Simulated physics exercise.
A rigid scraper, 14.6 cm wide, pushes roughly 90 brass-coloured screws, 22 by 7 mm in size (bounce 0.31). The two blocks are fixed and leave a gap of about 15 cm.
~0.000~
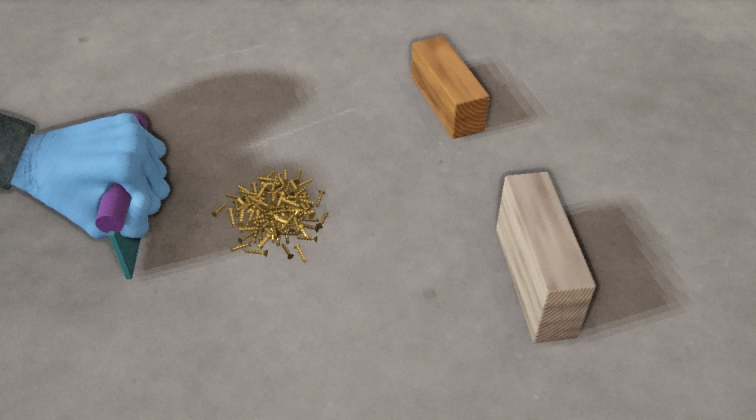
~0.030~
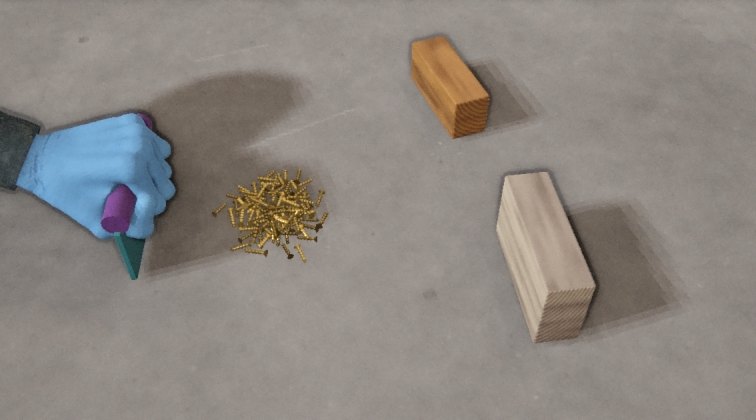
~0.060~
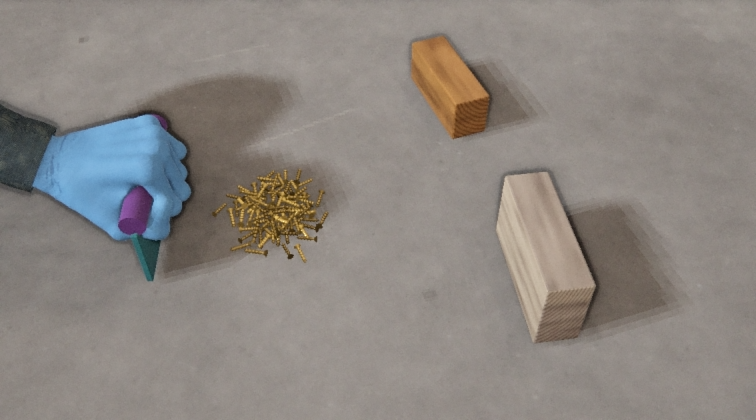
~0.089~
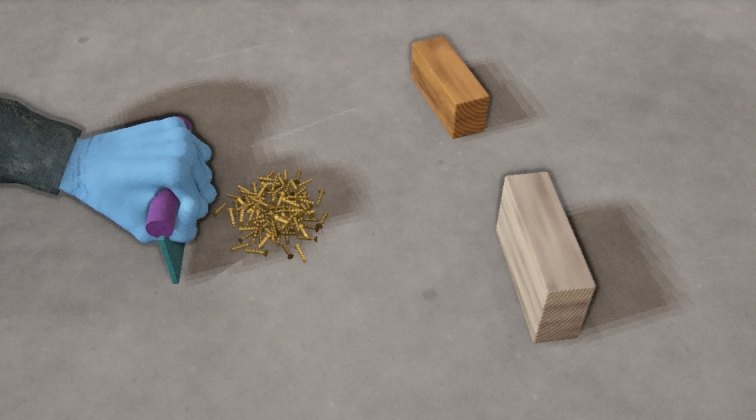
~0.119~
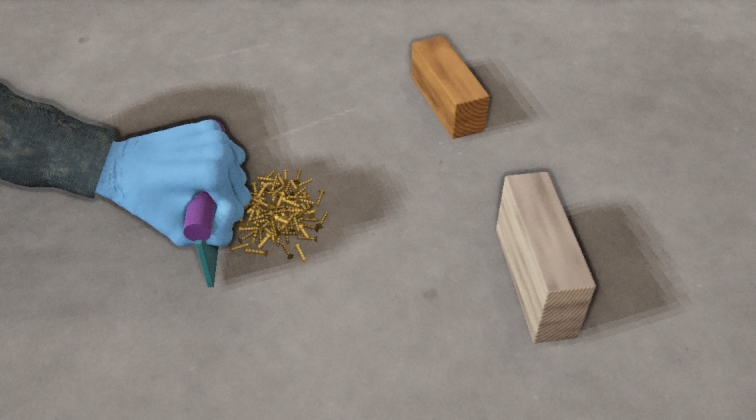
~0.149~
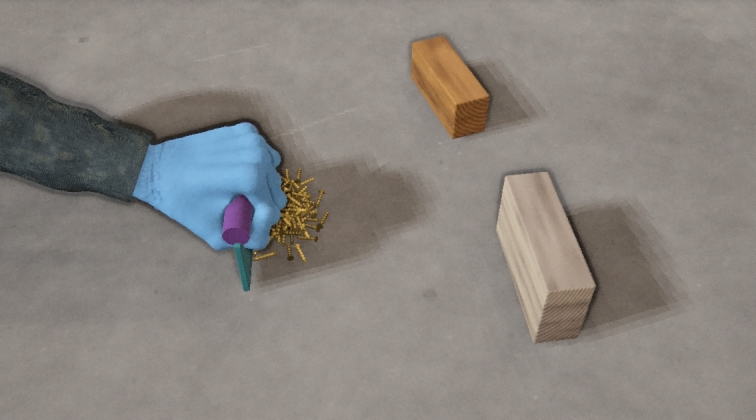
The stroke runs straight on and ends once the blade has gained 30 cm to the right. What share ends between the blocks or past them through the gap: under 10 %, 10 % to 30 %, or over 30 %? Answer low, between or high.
In or through the gap: High.
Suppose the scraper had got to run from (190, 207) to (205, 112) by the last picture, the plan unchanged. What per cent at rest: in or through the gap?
Through 0.
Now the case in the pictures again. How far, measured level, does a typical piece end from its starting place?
Roughly 24 cm.
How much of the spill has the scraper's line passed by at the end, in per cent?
About 10 per cent.
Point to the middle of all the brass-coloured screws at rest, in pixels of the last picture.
Around (488, 221).
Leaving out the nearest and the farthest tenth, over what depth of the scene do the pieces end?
Some 16 cm.
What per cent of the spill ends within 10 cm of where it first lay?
Roughly 5 per cent.
After 0.30 s, scraper 29 cm from its start, spill 16 cm wide; held up before the blocks 100 %.
Then, at 0.45 s, scraper 32 cm from its start, spill 21 cm wide; in or through the gap 45 %, held up before the blocks 55 %.
Then, at 0.58 s, scraper 32 cm from its start, spill 21 cm wide; in or through the gap 50 %, held up before the blocks 50 %.
At rest (1.7 s), in or through the gap 50 %, round the near block 0 %, round the far block 0 %, held up before the blocks 50 %.
